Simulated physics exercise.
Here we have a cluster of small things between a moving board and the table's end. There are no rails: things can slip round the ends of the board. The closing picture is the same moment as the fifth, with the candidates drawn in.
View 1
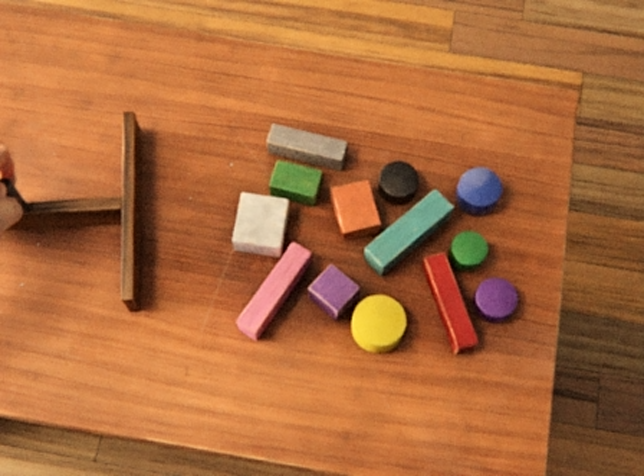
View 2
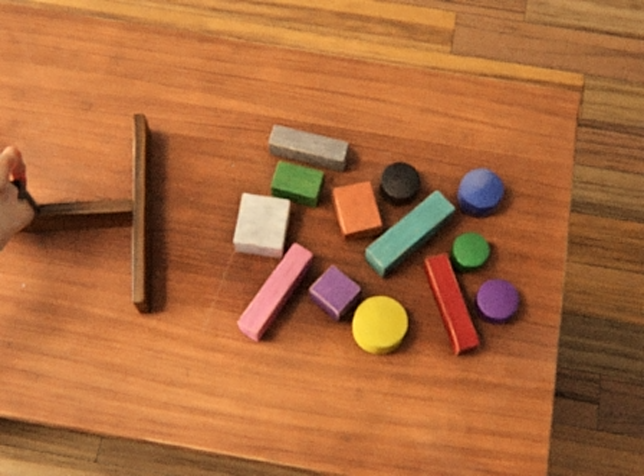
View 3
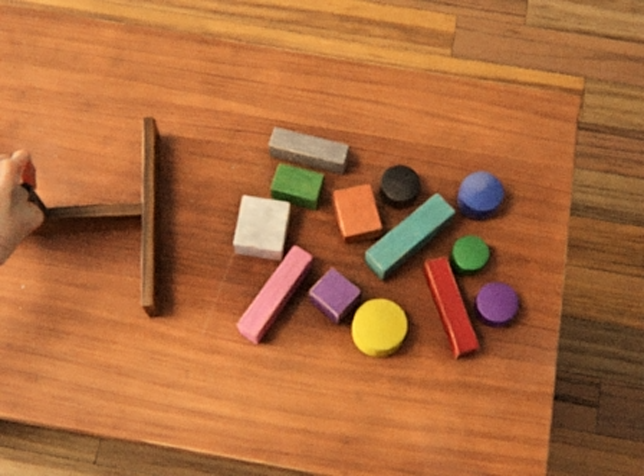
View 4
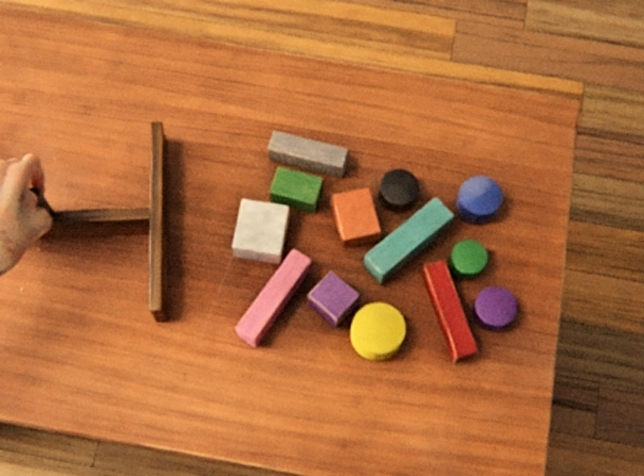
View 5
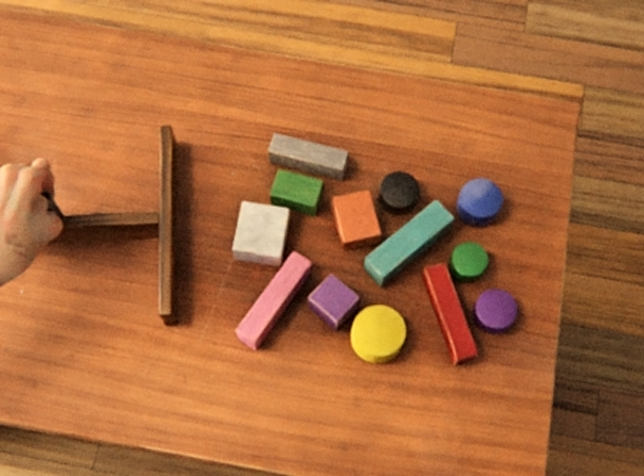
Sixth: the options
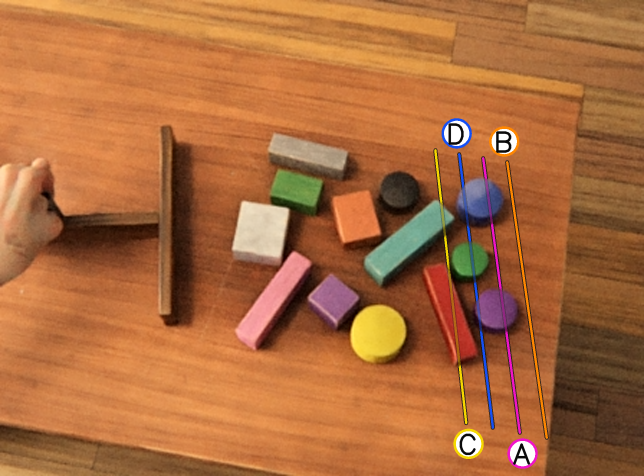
At the start, a hand at the left holds a T-shaped wooden board on a tabletop, well apart from a cluster of colourful blocks, bars and discs. The hand pushes the board a short way right, narrowing the gap, while the pieces keep their arrangement and nothing is touched.
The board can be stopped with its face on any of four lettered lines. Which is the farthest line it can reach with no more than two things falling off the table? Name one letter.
At C, and not beyond.
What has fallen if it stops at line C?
It is the purple tin.
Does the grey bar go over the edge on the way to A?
No.
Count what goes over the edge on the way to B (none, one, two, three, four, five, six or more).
By then, six or more.
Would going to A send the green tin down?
Yes.
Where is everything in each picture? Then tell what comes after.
Board (128, 202); turquoise bar (409, 233); grey bar (307, 148), in the first frame.
Board (138, 204); green tin (470, 253), in the second frame.
Board (148, 207); white block (263, 228), in the third frame.
Board (156, 212); blue tin (479, 200), in the fourth frame.
Board (165, 216); yellow tin (378, 335); red stick (450, 314); black tin (399, 194), in the fifth frame.
On the marked copy, A at (501, 288); B at (526, 292); C at (450, 279); D at (475, 283).
With C. Early on, board (266, 233); pink bar (295, 310); white block (298, 236).
Further on, board (368, 251); purple tin (507, 315); green tin (499, 271).
At the end, board (450, 265); purple tin over the edge; green tin (561, 292); one fallen.
As for the rest, A drops five; B drops seven; D drops four.
